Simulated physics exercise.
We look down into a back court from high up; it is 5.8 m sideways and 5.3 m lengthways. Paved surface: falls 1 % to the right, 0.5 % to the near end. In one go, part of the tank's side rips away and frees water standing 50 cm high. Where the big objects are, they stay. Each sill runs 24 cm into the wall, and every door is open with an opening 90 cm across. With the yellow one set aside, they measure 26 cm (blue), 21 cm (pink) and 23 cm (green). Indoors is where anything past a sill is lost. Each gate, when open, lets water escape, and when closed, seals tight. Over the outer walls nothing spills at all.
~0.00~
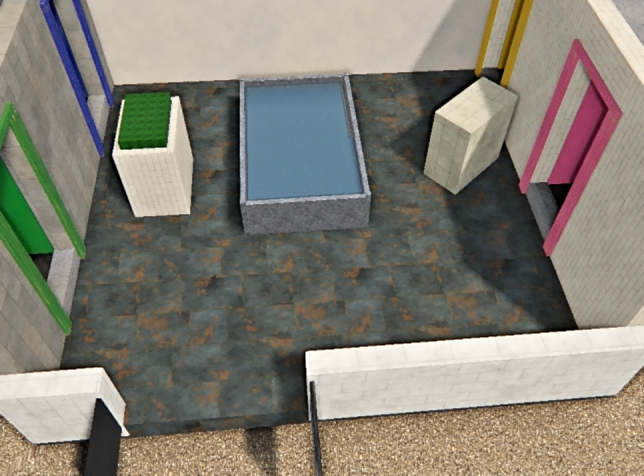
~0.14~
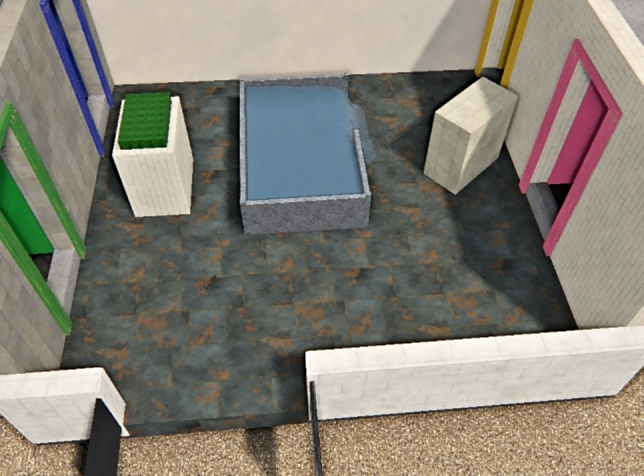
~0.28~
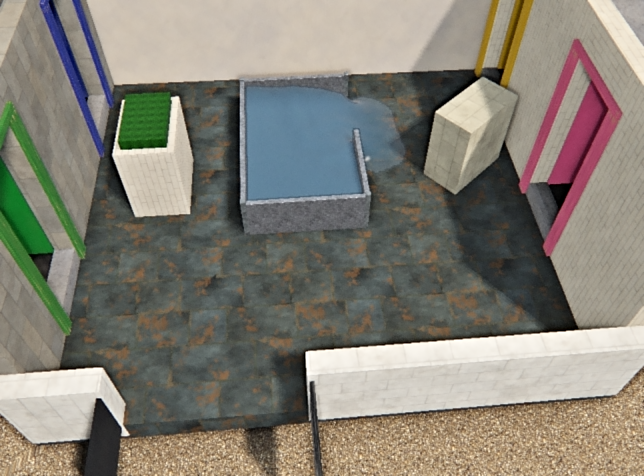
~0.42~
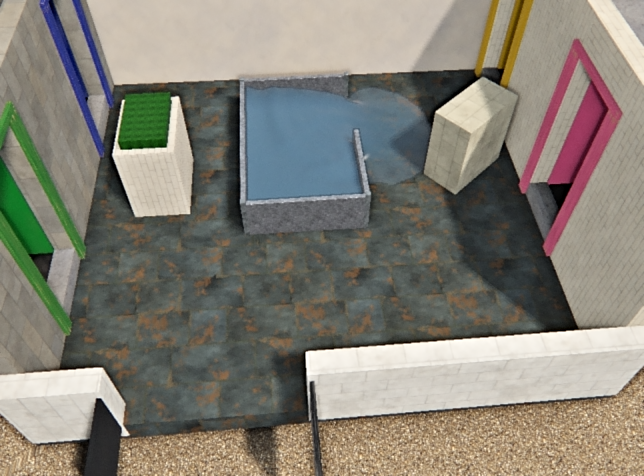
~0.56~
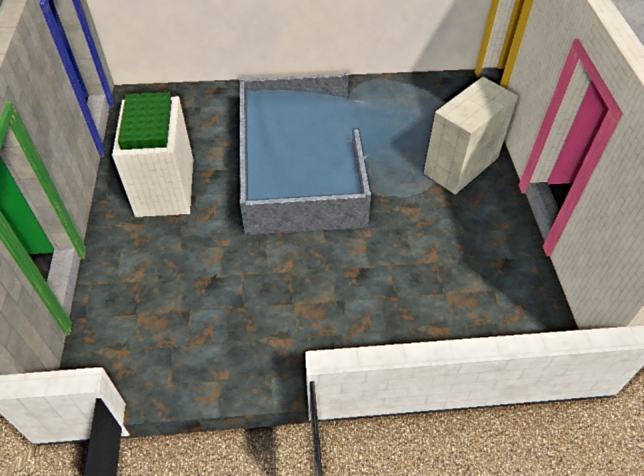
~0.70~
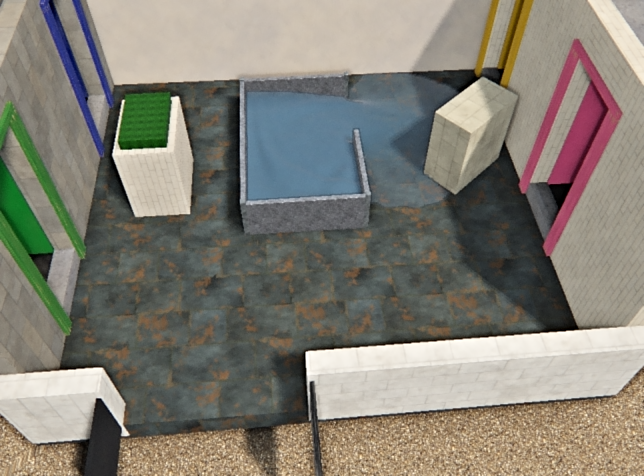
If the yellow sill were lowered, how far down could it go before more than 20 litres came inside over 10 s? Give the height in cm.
Down to about 29 cm.
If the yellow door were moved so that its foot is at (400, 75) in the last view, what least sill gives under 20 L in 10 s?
Roughly 18 cm.
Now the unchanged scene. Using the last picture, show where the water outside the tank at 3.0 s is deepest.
About (506, 149).
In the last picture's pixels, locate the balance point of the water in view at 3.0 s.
The water is centred near (387, 141).
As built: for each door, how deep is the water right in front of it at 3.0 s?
At the green door the depth is 0 cm, at yellow 24 cm, at pink 4 cm and at blue 0 cm.
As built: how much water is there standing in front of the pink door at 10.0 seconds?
About 8.5 centimetres deep.
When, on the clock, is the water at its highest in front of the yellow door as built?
2.0 s.
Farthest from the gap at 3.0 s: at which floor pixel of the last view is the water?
Around pixel (591, 366).
After 1.4 s water covers 20 % of the floor, deepest (38 cm) near (476, 71); 28 cm at the yellow door, 2 litres in over its 19 cm sill.
After 3.0 s water covers 30 % of the floor, deepest (32 cm) near (506, 149); 24 cm at the yellow door, 82 litres in over its 19 cm sill.
After 10.0 s water covers 90 % of the floor, deepest (10 cm) near (107, 404); 9 cm at the yellow door, 95 litres in over its 19 cm sill.
At the yellow door as built, the water arrived by 0.9 s and peaked near 36 cm at 2.0 s.
Run again over the same 10 s with other heights there, 29 litres in over 26.5 cm, 3 litres over 36 cm. The limit of 20 litres is kept from about 29 cm up.
